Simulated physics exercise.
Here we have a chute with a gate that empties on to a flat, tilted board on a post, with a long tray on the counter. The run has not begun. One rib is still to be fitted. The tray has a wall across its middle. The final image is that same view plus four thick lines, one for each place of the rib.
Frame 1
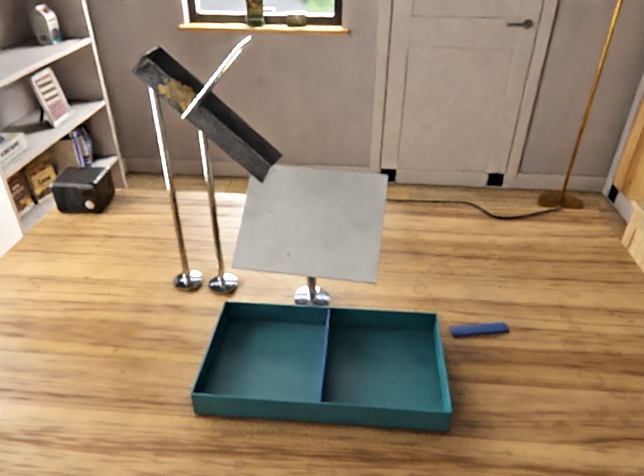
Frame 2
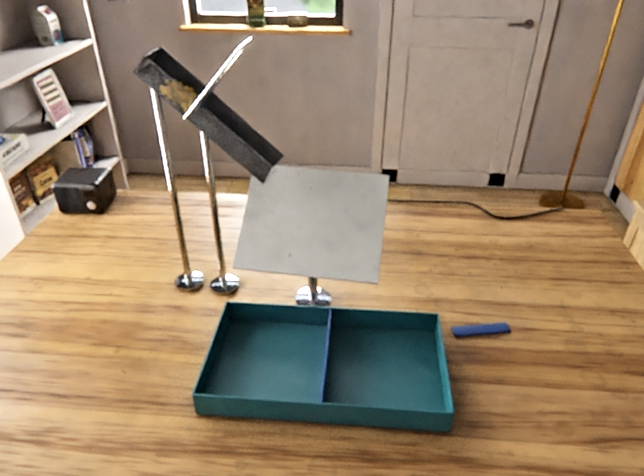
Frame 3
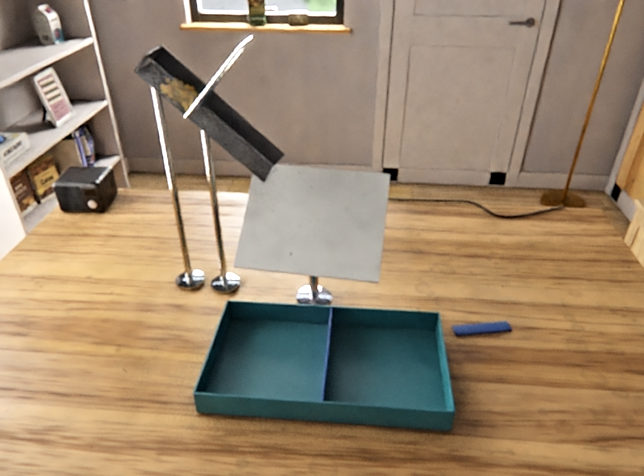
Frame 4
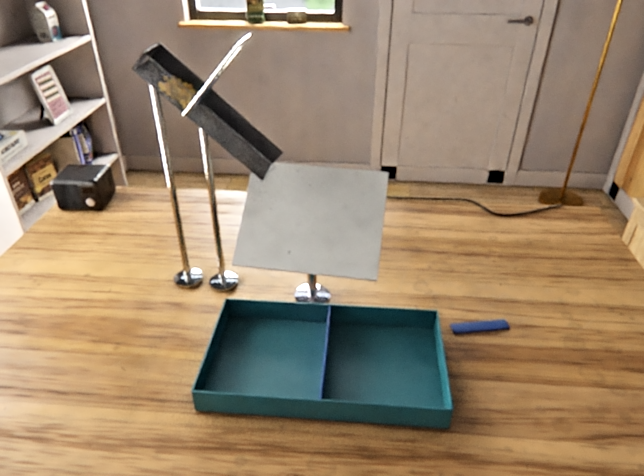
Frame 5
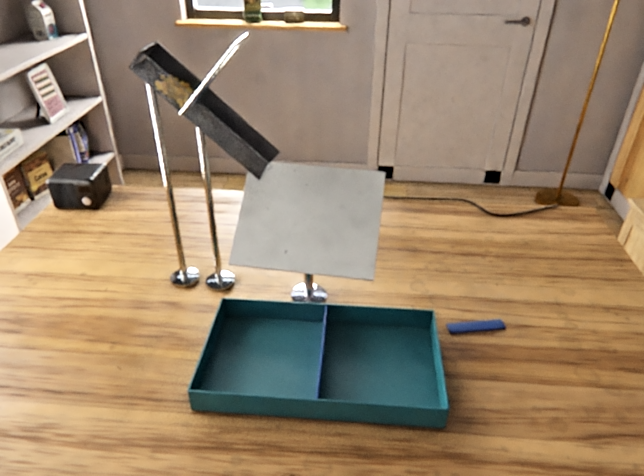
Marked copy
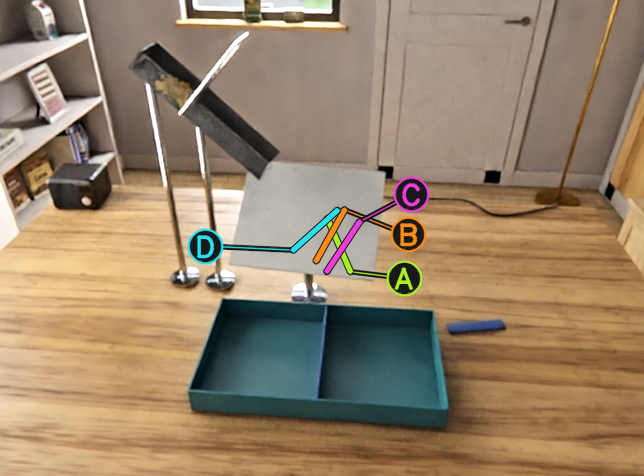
The clip opens on a dark, sloping chute with a closed gate holding back a tan load, above a tilted grey board and a divided teal tray on a wooden surface. Nothing in the setup moves; only the view drifts very slightly, and the load remains behind the gate.
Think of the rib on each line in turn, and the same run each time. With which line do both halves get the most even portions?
Use line A.
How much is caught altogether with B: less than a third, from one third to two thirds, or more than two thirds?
Line B gives more than two thirds.
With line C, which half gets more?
The left half.
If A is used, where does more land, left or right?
The right half.
On the marked copy, line A from (327, 218) to (350, 271); line B from (344, 209) to (316, 260); line C from (359, 221) to (326, 271); line D from (337, 210) to (293, 250).
With A, of what is caught, about a third in the left half, about two thirds in the right.
With B, of what is caught, nearly all in the left half, a small part in the right.
With C, of what is caught, nearly all in the left half, a small part in the right.
With D, of what is caught, nearly all in the left half, a small part in the right.
